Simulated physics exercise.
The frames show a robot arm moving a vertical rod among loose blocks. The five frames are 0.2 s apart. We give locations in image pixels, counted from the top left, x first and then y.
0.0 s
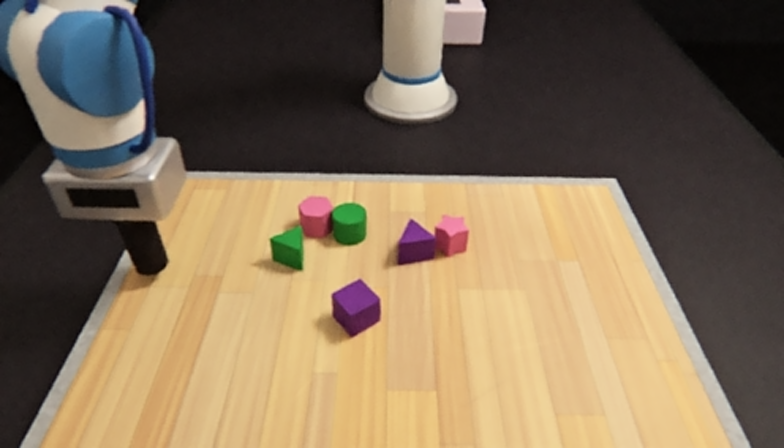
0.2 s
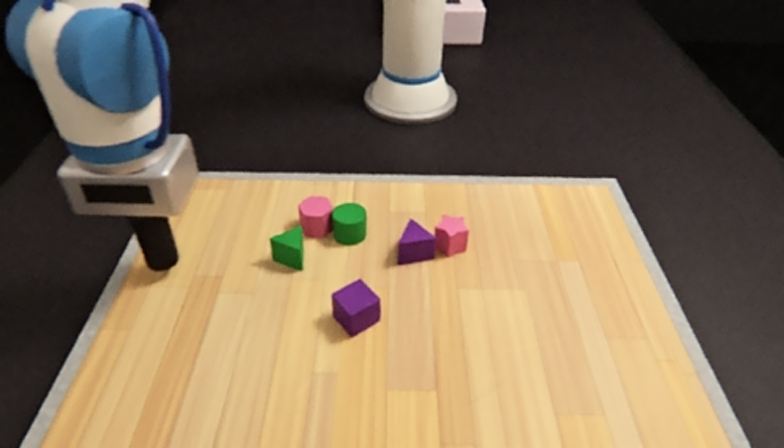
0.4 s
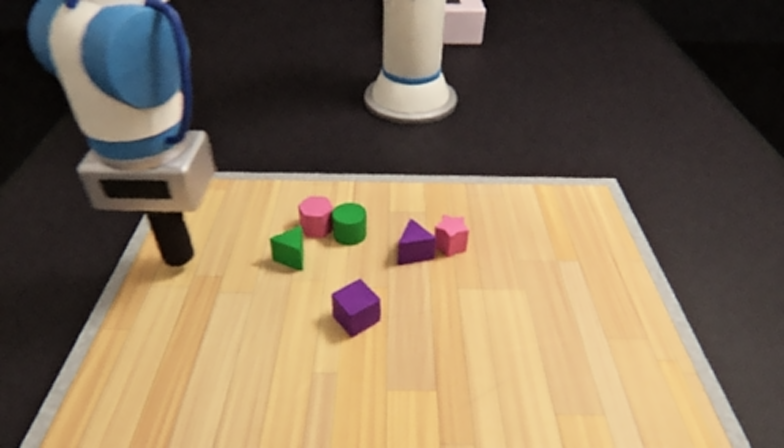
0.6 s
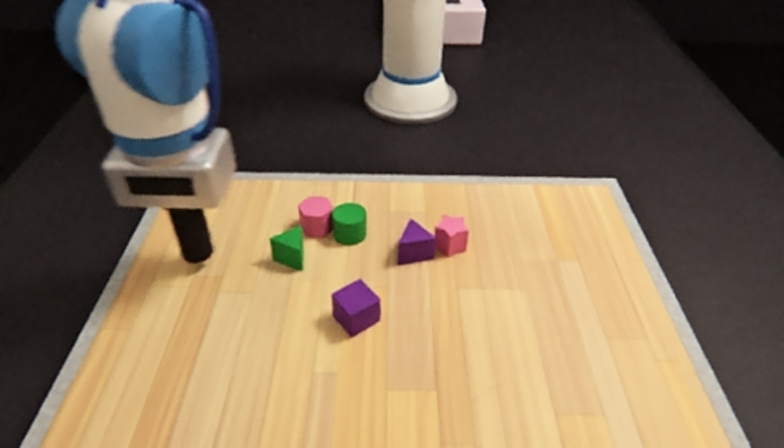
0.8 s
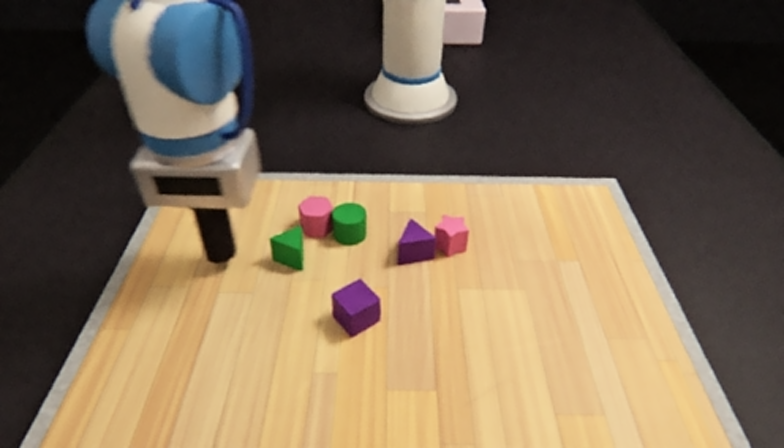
At the start, a blue and white robot arm holds a dark vertical rod near the left edge of a wooden board, with green, pink and purple blocks clustered toward the middle. The arm then moves the rod steadily a short way right, nearing the green triangular block, while every block stays still.
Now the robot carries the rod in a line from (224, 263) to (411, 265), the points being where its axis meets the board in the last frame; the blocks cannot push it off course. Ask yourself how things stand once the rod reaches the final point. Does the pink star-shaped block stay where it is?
I expect not.
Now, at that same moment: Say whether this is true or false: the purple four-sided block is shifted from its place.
It is false.
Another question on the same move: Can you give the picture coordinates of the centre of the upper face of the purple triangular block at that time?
Pixel (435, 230).
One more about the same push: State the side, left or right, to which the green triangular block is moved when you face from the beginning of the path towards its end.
Toward the left.
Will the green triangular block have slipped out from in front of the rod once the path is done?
It seems so.
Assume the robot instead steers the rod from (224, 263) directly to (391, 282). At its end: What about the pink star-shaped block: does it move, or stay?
It holds its position.
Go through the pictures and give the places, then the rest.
Rod's lower end (152, 266); green triangular block (290, 237); green round block (349, 212); purple four-sided block (356, 296); purple triangular block (415, 232); pink star-shaped block (453, 224), in the first picture.
Rod (164, 262); blocks still, in the second picture.
Rod (179, 257); blocks still, in the third picture.
Rod (199, 254); blocks still, in the fourth picture.
Rod (222, 254); green triangular block (290, 237); green round block (349, 212); purple four-sided block (356, 296); purple triangular block (415, 232); pink star-shaped block (453, 224), in the fifth picture.
What follows on the original path. One third of the way, rod (287, 254); green triangular block (322, 236).
Two thirds of the way, rod (350, 255); green triangular block (381, 230), turned 40° anticlockwise; green round block (355, 209).
At the end, rod (412, 255); green triangular block (403, 224), turned 135° anticlockwise; green round block (355, 209); purple four-sided block still; purple triangular block (435, 230), turned 35° anticlockwise; pink star-shaped block (460, 219).
